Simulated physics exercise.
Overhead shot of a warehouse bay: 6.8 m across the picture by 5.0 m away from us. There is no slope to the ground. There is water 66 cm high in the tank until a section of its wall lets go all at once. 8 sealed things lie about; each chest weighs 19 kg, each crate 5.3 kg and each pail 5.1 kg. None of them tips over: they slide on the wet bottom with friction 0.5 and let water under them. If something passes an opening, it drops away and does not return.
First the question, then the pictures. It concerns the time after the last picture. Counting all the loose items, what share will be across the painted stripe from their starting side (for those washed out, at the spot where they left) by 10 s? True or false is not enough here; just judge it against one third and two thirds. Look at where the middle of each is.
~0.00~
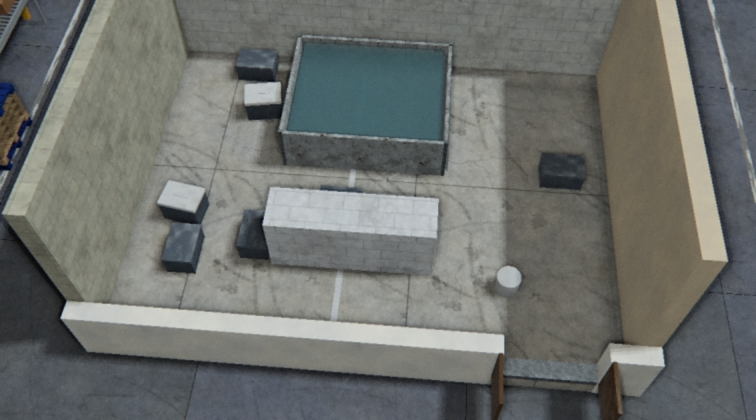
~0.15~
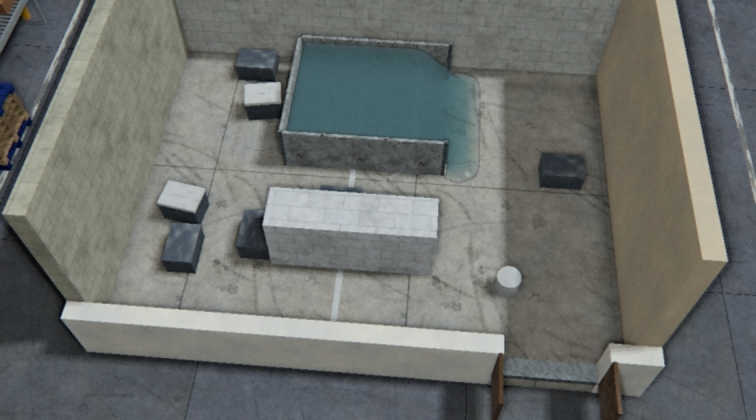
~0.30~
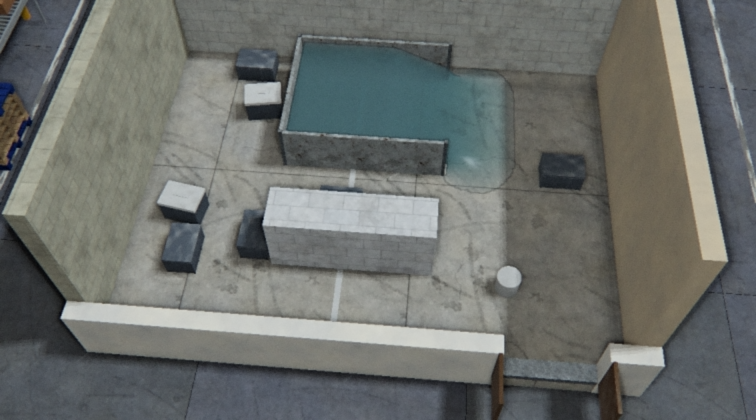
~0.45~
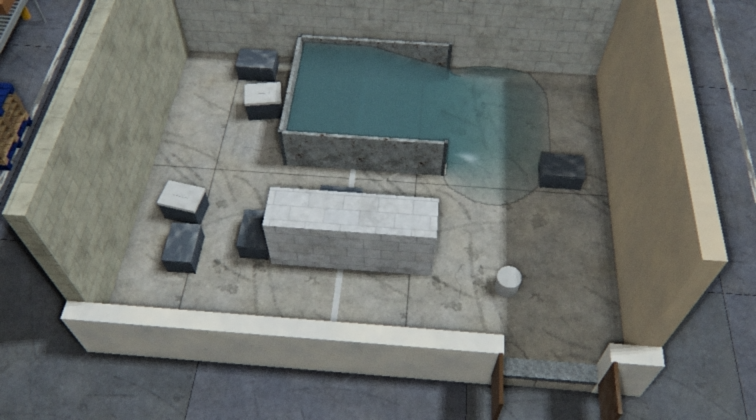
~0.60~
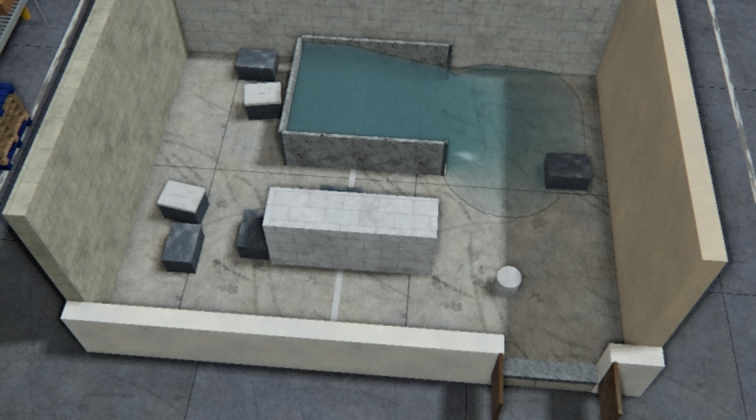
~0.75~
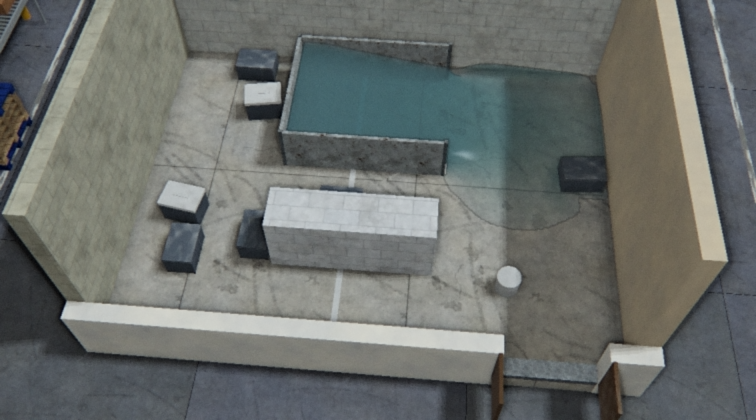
It lies below the lower mark.
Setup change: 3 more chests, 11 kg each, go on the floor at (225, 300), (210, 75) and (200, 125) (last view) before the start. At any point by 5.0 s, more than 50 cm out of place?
First stays within it, then stays within it, then stays within it.
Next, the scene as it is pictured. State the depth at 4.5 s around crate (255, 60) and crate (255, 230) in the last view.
Around 2 cm and 0 cm.
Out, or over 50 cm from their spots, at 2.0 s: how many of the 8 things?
1.
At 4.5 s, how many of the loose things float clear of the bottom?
The number is 0.
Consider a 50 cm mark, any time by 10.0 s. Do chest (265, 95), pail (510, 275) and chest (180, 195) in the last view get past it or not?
Going one by one: Stays closer, goes farther, stays closer.
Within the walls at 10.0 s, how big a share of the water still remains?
Around 66 per cent of the water is still in there.
After 2.0 s 0 of 8 are over the mark; 1 afloat.
After 4.5 s 0 of 8 are over the mark; 0 afloat.
After 7.0 s 1 of 8 are over the mark; 2 afloat.
After 10.0 s 1 of 8 are over the mark; 4 afloat.
